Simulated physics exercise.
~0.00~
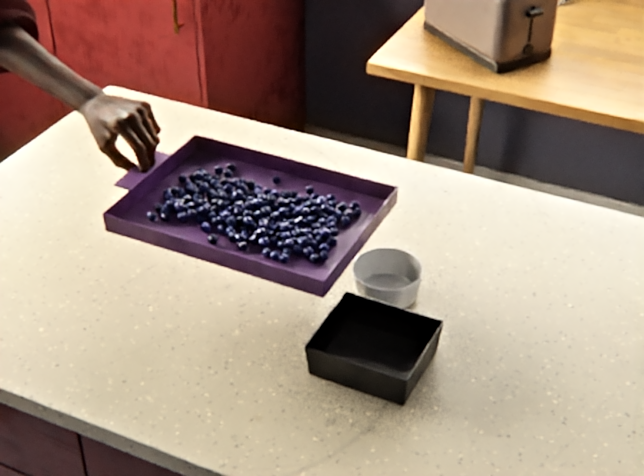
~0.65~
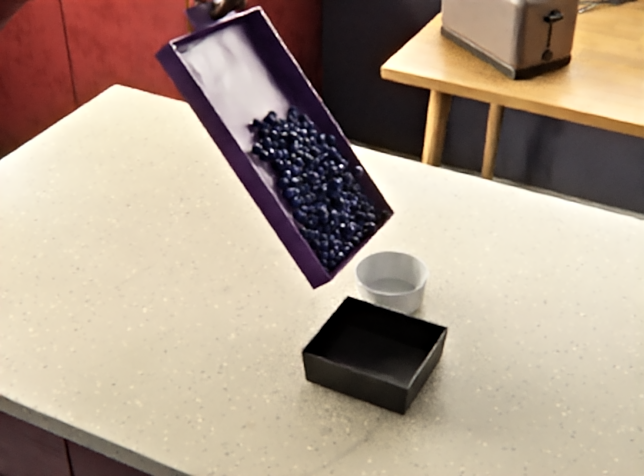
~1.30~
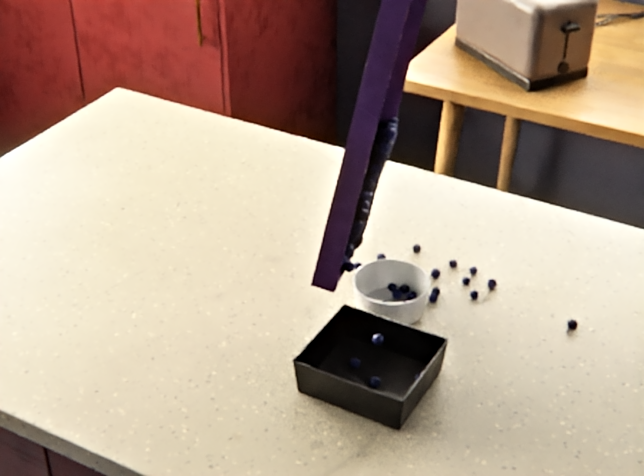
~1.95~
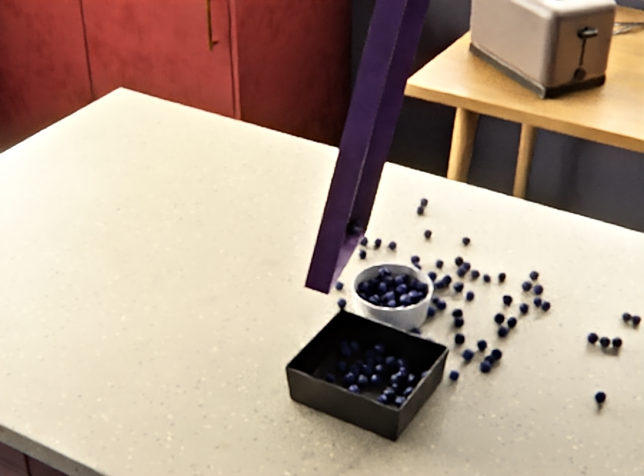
A dark-skinned hand reaches in from the left to a purple tray of blueberries on a pale speckled counter, seen from above at an angle. A small whitish dish and a black square tin sit near the tray, with red cabinets and a toaster on a wooden table behind. The tray rises and tips steeply, and the berries slide toward its lower end. As it tilts past upright, berries spill into the dish and tin, while others scatter to the right. Finally, the dish looks full, the tin holds a loose layer, and many berries dot the counter.
